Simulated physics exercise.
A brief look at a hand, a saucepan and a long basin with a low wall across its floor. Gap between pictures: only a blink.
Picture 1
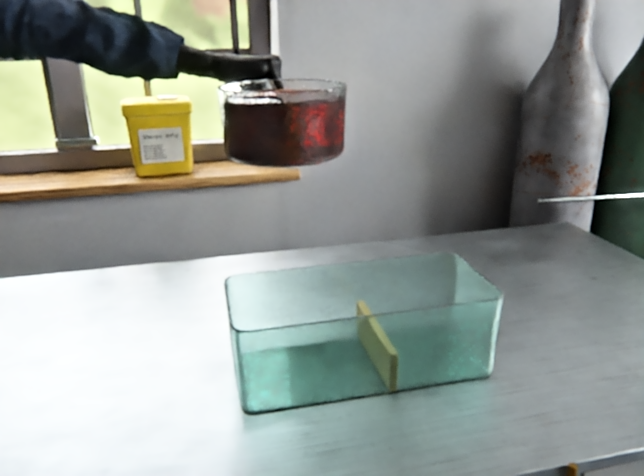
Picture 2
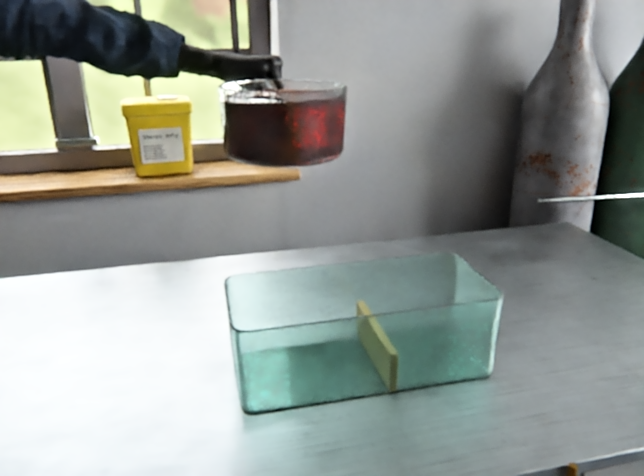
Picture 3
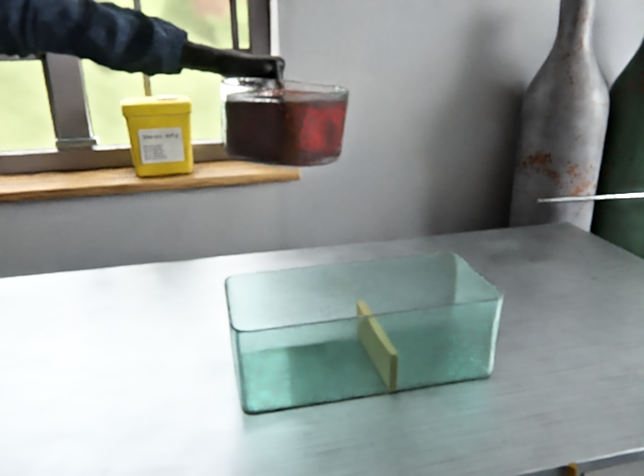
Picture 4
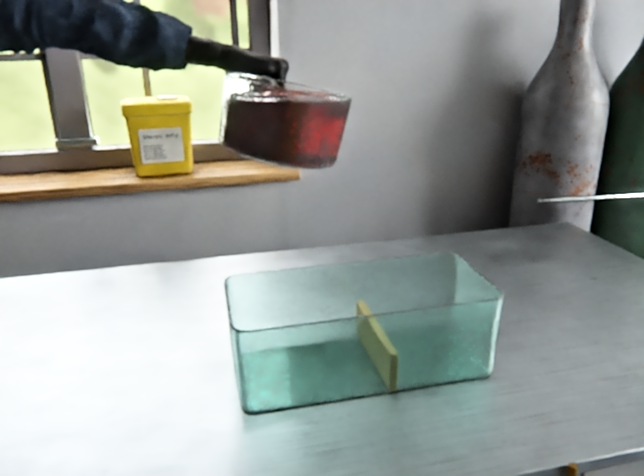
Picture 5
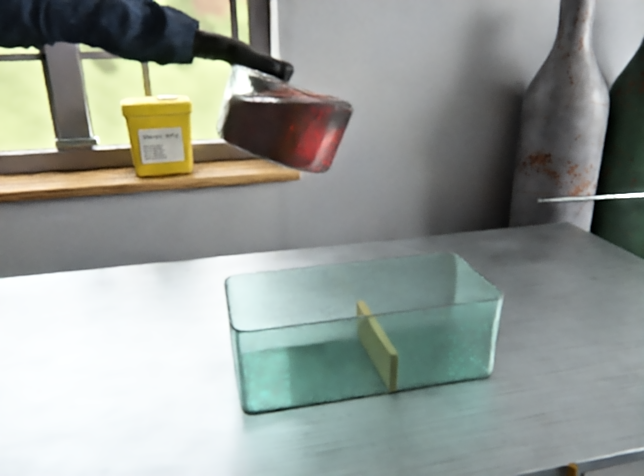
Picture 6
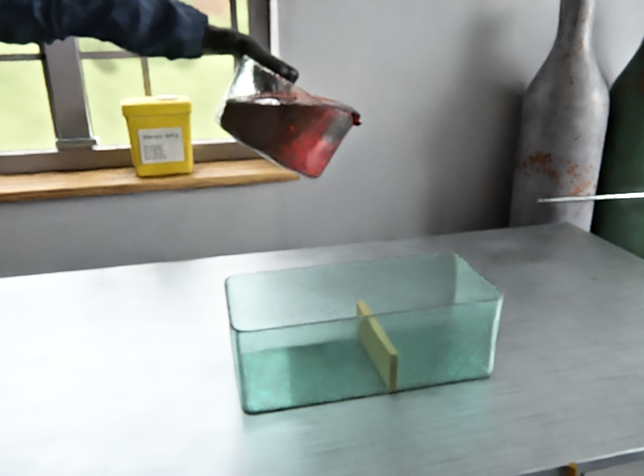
A gloved hand holds a clear saucepan of dark red tea almost level above a long, greenish glass basin with a low yellowish wall across its floor. The hand tilts the pan to the right, slightly at first and then more steeply, until the tea reaches the lowered right rim.
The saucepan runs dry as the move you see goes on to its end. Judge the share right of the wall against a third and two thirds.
Outstrips two thirds.
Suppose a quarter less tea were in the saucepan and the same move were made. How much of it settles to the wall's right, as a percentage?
Estimated share: Close to 75 per cent.
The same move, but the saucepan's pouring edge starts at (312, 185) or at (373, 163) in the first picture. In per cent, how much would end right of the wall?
It works out to around 10 % and then around 90 %.
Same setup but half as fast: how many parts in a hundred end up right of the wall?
About 85 %.
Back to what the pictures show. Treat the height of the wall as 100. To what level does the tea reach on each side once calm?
On the left it sits near 10, while on the right it sits near 60.
A moment on, the saucepan is tipped on its side and 33 per cent is still to pour, 1 is left of the wall and 10 right of it.
Next, the saucepan is tipped right over and 8 per cent is still to pour, 5 is left of the wall and 71 right of it.
Then the saucepan is tipped right over and 1 per cent is still to pour, 15 is left of the wall and 76 right of it.
Later the saucepan is tipped right over and 0 per cent is still to pour, 18 is left of the wall and 79 right of it.
Finally, 19 per cent lies left of the wall, 79 right of it and 2 outside.
